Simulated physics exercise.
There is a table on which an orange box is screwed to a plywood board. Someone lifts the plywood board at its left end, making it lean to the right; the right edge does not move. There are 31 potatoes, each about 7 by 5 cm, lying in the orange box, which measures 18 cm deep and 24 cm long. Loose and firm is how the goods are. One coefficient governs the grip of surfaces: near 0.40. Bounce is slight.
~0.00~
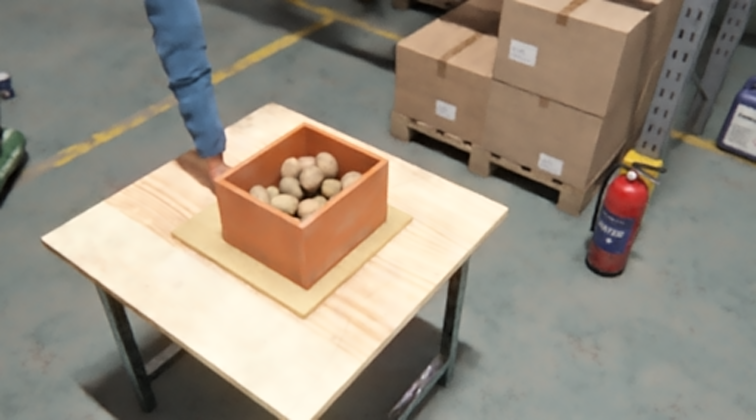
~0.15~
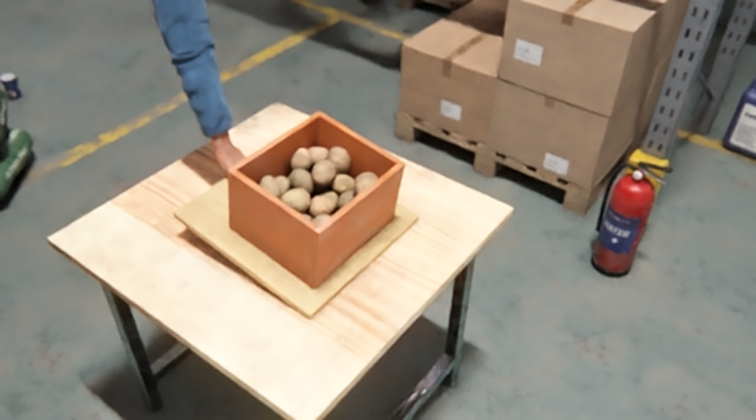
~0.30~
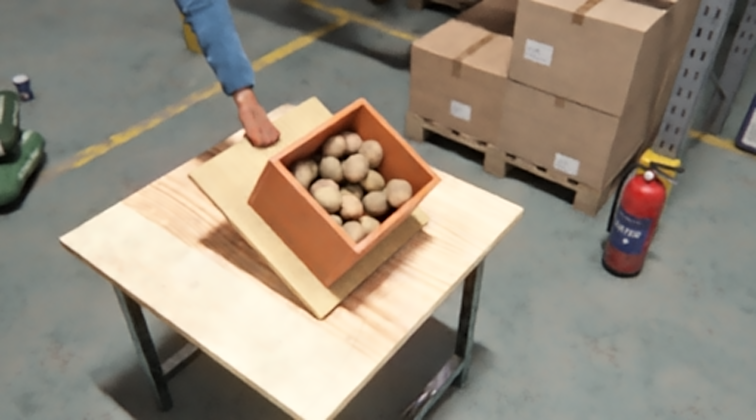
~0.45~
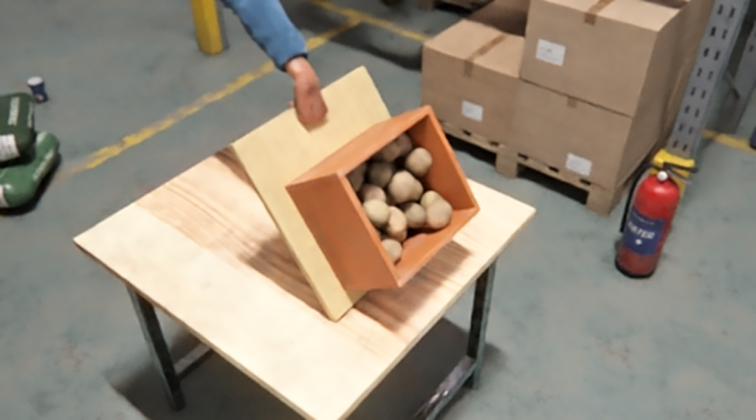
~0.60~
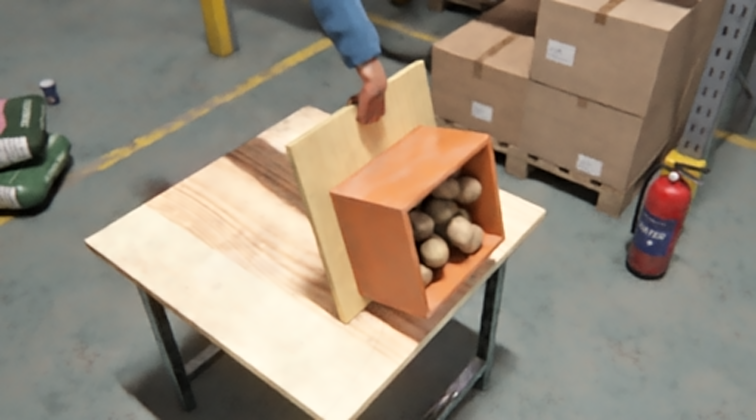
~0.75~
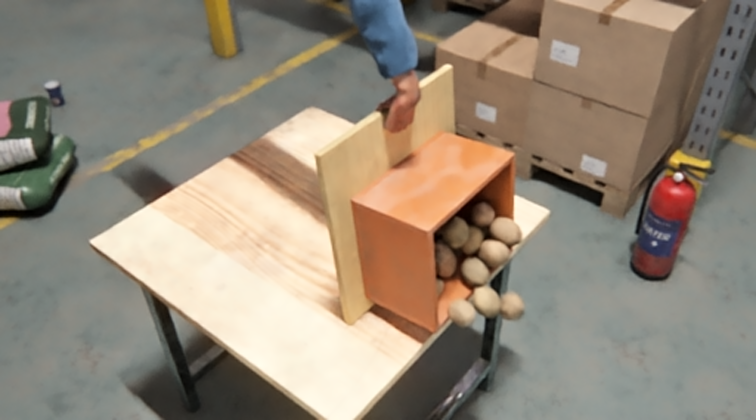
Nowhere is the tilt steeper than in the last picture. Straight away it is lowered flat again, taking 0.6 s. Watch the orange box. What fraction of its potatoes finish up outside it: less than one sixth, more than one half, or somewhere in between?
Somewhere in between.
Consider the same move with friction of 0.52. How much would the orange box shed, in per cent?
In that case the orange box sheds 20 per cent of its load.
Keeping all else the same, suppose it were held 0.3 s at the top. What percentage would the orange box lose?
The orange box would shed 40 percent of its load.
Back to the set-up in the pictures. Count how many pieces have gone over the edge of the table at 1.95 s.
Around 8, roughly.
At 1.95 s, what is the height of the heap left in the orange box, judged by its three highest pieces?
Roughly 11 centimetres.
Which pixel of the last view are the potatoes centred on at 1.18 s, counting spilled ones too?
(386, 223).
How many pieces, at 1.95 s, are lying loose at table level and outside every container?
I'd put it at close to 1.
After 0.94 s, tilt 64°; orange box 24 in, 7 out.
After 1.18 s, tilt 16°; orange box 21 in, 10 out.
After 1.52 s, tilt 0°; orange box 21 in, 10 out.
Outcome (at 1.95 s), orange box 21 in, 10 out. Asked share, 10 of 31, 32 per cent.
